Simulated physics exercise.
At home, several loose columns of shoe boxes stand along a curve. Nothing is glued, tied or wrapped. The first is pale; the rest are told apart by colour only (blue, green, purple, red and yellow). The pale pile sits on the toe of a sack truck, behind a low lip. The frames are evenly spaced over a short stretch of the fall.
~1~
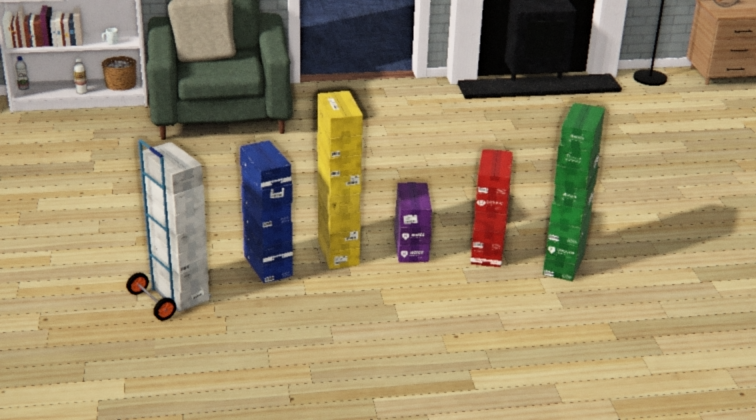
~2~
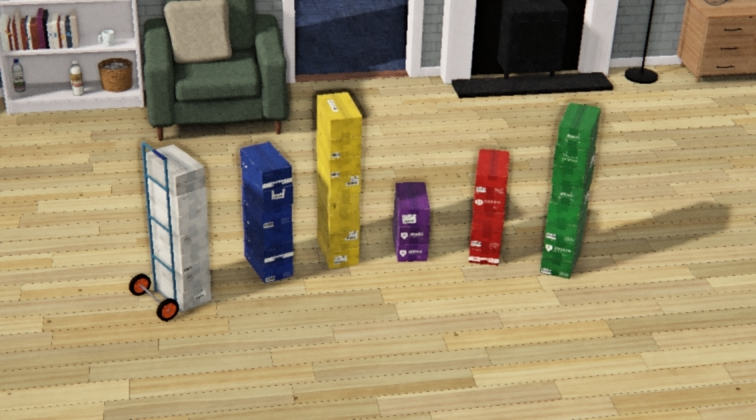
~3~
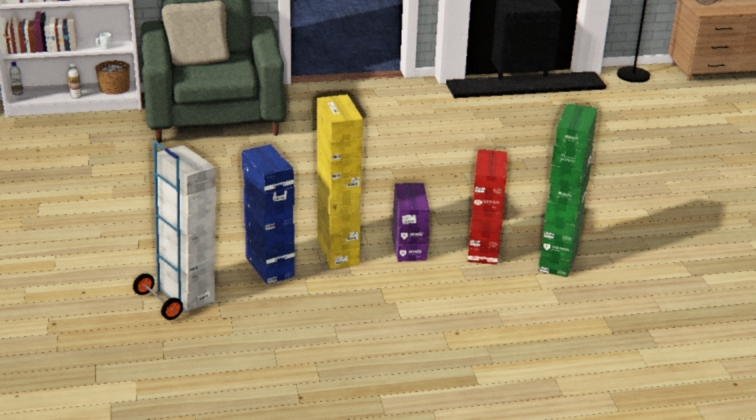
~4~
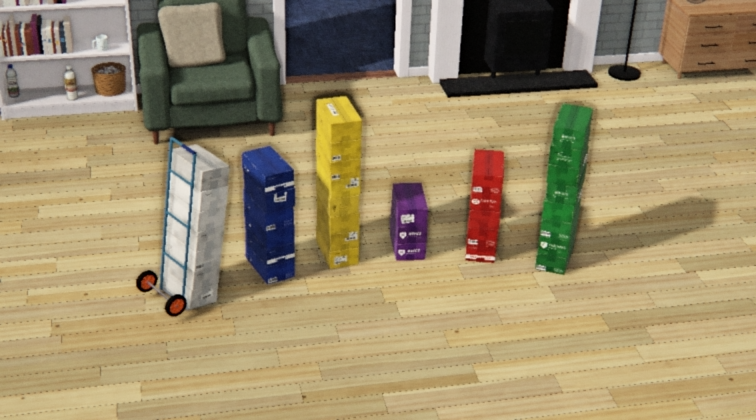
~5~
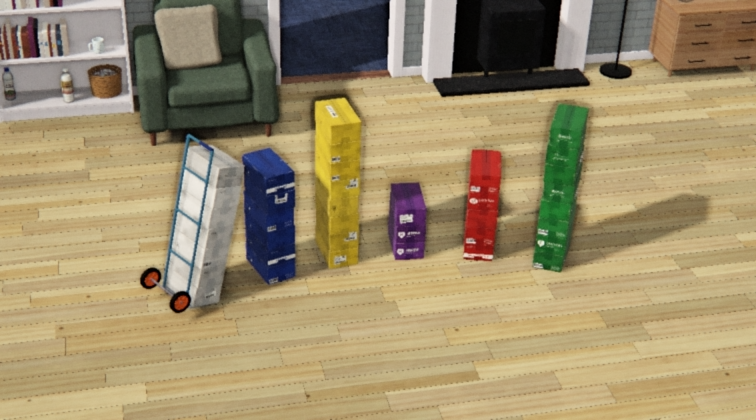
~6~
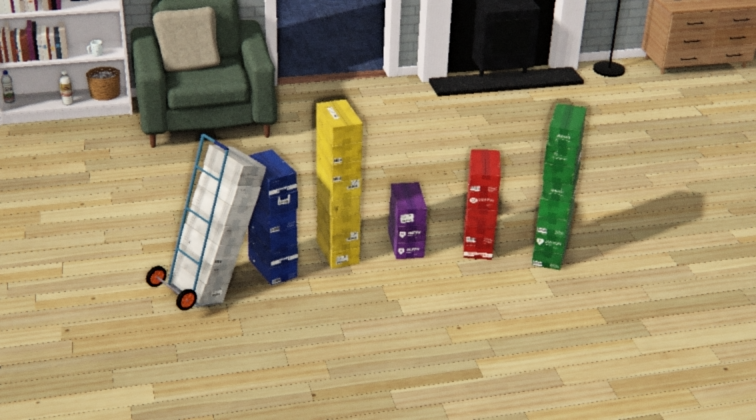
In a room with pale wooden floorboards, seen from above, a green armchair stands between a white bookshelf and a dark fireplace. A white stack of boxes rests on a blue hand truck with orange wheels at left, followed rightward by blue, yellow, purple, red and green stacks. The truck and white stack tilt gradually rightward toward the blue one, while the others stay standing and the camera shifts slightly.
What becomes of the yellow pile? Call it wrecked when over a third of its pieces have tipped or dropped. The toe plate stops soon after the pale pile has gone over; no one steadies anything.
That pile gets wrecked.
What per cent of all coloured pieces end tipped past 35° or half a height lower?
About 50 per cent.
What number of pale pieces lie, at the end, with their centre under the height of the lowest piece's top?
4 pale pieces.
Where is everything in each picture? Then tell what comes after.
In the first picture (each place is the centre of the face we see best; the camera moves round a little), truck frame (164, 189) level; top yellow box (340, 104); top purple box (414, 195); the others all in place.
In the second picture, truck frame (167, 191) level; top yellow box (339, 106).
In the third picture, truck frame (178, 190) rocked barely, top of the pale pile leaning barely; top yellow box (340, 108); the others all in place.
In the fourth picture, truck frame (192, 186) rocked a little, top of the pale pile leaning a little; top yellow box (339, 110); the others all in place.
In the fifth picture, truck frame (207, 182) rocked clearly, top of the pale pile leaning clearly; top yellow box (338, 111); the others all in place.
In the sixth picture, truck frame (220, 181) rocked clearly, top of the pale pile leaning clearly; top yellow box (339, 113); top green box (568, 117); the others all in place.
Just after the last frame, 7 of the pale pile down; none of the 8 yellow boxes down (0 of 30 in all colours); top yellow box unmoved; top blue box tilted a little.
A moment on, 7 of the pale pile down; none of the 8 yellow boxes down (0 of 30 in all colours); top yellow box tilted a little; top blue box tilted clearly, half its height lower.
Further on, 7 of the pale pile down; 7 of the 8 yellow boxes down (12 of 30 in all colours); top yellow box tilted steeply, some two heights lower; top blue box tilted well over, some two heights lower.
Then, 7 of the pale pile down; 8 of the 8 yellow boxes down (15 of 30 in all colours); top yellow box tilted clearly, some six heights lower; top blue box tilted steeply, some four heights lower.
When it is over, 7 of the pale pile down; 8 of the 8 yellow boxes down (15 of 30 in all colours); top yellow box tilted clearly, some seven heights lower; top blue box on its side. In pixels of the last frame, middles, top yellow box near (495, 174), top blue box near (364, 191).
